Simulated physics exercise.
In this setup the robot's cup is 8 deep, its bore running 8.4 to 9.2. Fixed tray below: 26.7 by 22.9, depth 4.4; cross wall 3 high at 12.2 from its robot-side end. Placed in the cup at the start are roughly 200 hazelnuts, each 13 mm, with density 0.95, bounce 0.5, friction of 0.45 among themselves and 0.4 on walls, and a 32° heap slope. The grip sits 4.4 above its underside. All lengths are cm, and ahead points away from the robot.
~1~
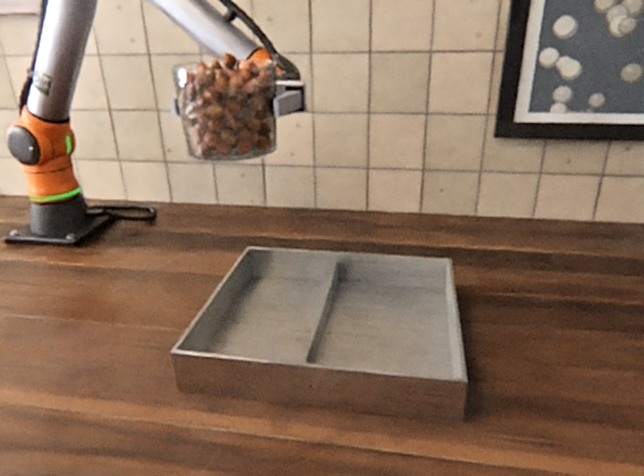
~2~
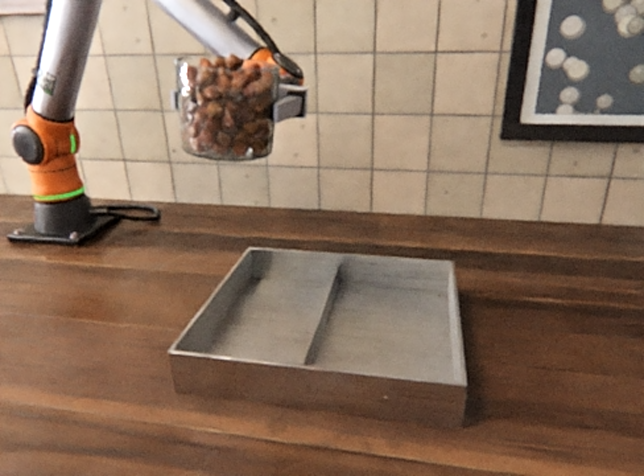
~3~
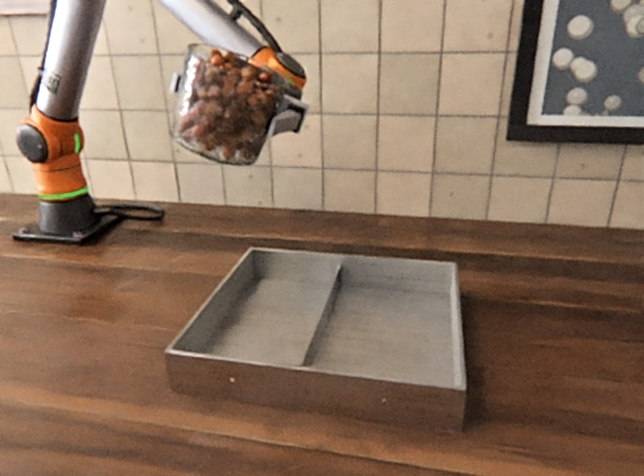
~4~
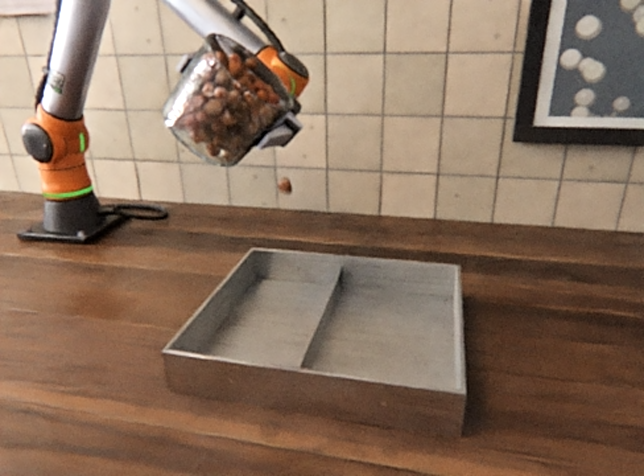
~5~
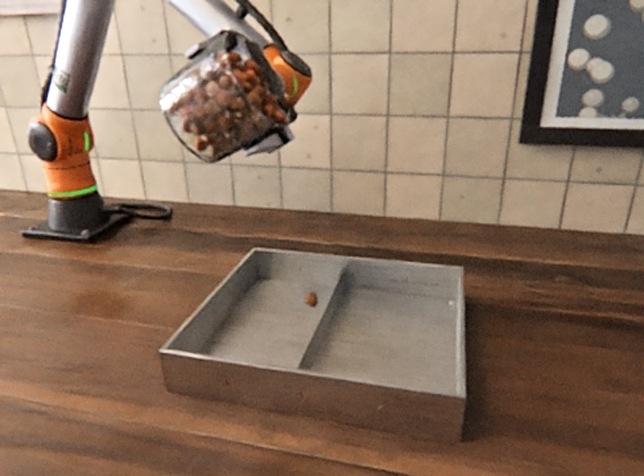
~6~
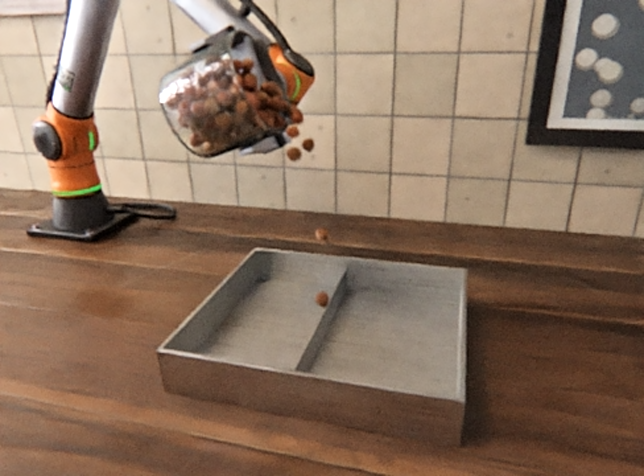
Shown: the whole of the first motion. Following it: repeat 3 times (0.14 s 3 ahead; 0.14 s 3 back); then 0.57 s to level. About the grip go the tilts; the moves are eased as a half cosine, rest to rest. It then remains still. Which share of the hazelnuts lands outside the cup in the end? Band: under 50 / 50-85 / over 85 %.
Under 50 %.
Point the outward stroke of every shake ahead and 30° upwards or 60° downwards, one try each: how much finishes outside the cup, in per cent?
You'd get about 40 per cent with the first setting and about 10 per cent with the second.
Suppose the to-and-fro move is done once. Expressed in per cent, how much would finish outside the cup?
About 20 %.
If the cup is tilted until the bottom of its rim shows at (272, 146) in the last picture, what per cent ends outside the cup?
Around 80 in a hundred.
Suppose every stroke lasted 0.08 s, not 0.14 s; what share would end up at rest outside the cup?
That change gives some 60 percent.
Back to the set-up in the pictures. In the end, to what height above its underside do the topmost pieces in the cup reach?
Height at rest: Approx. 8.5 cm.
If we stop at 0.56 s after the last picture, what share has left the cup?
About 25 per cent by then.
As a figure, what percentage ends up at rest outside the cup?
The share is close to 35 per cent.
Then, 0.56 s after the last picture, tilted 67° forward, highest piece 27 above the table; 148 in the cup, 30 in the far-side part, 7 in the robot-side part, 13 in flight or on a rim.
Then, 1.13 s after the last picture, tilted 33° forward, highest piece 28 above the table; 130 in the cup, 46 in the far-side part, 21 in the robot-side part, 1 in flight or on a rim.
Then, 1.61 s after the last picture, level, highest piece 30 above the table; 130 in the cup, 47 in the far-side part, 21 in the robot-side part.
Then, 2.66 s after the last picture, level, highest piece 30 above the table; 130 in the cup, 47 in the far-side part, 21 in the robot-side part.
Final count, 130 in the cup, 47 in the far-side part, 21 in the robot-side part. That is 34 % outside the cup.
